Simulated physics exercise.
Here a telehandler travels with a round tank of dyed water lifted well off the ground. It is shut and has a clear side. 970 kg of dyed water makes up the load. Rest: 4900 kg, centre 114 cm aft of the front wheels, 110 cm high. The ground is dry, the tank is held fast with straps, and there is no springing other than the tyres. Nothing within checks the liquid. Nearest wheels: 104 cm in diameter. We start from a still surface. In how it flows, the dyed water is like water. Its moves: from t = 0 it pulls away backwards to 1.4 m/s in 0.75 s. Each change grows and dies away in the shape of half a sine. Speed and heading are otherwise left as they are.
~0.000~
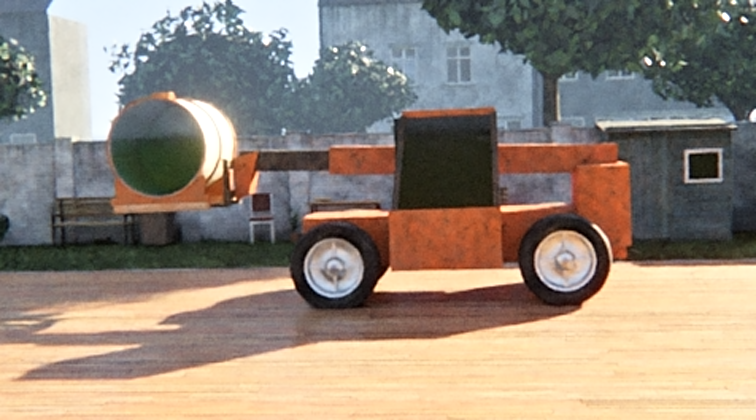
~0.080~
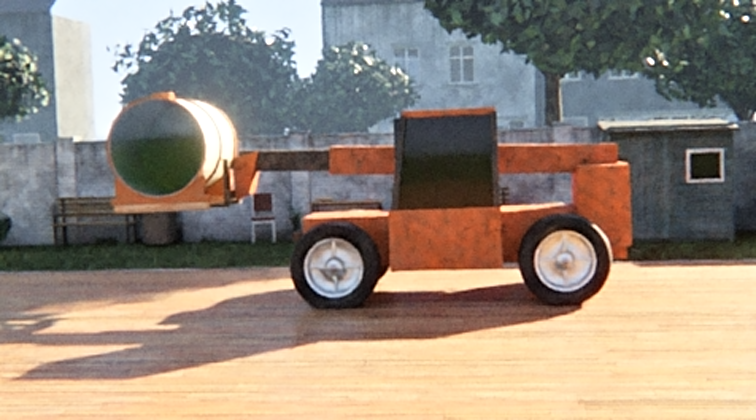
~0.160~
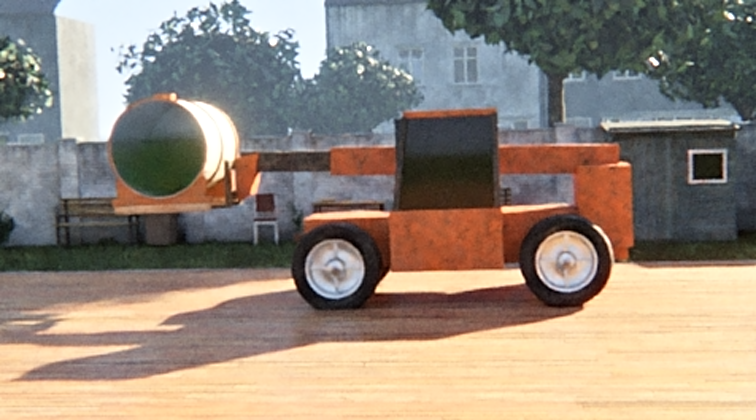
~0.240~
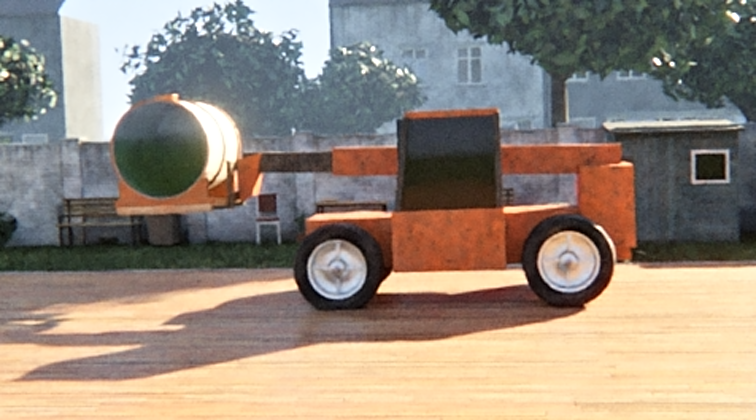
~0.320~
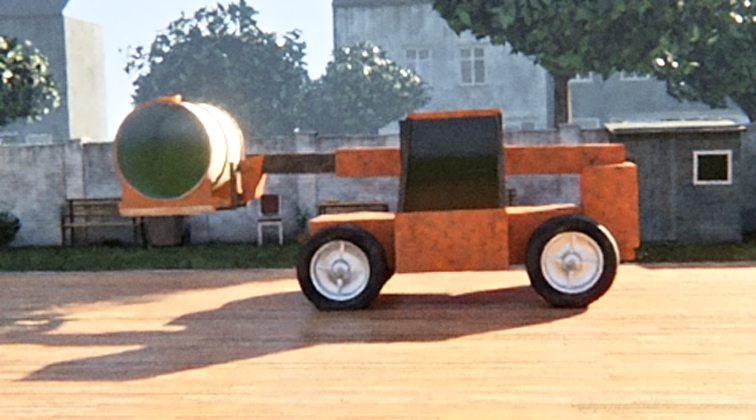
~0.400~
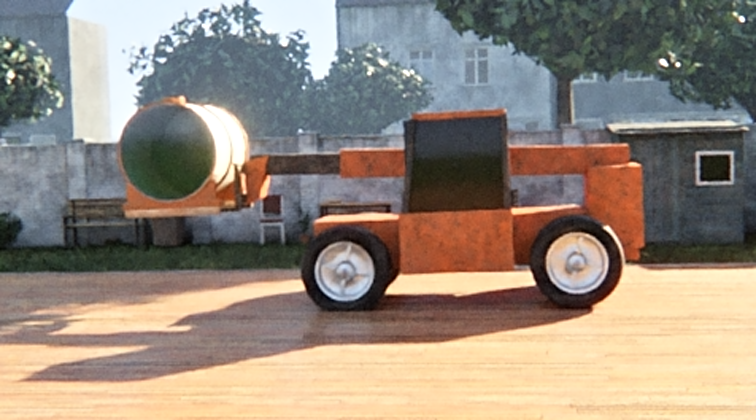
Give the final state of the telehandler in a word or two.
Never lifted.
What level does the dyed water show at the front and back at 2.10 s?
About 72 cm in front, about 60 cm behind.
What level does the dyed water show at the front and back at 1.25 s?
Around 58 cm toward the front, with 92 cm behind.
Then, 0.50 s in, the lean is 1° nose down, wheels down; the liquid stands 54 cm at the back and 88 cm at the front.
Then, 1.25 s in, the lean is 0°, wheels down; the liquid stands 92 cm at the back and 58 cm at the front.
Then, 2.10 s in, the lean is 0°, wheels down; the liquid stands 59 cm at the back and 73 cm at the front.
Then, 3.73 s in, no wheel has left the ground; at worst the lighter axle bore 1 per cent of the weight.
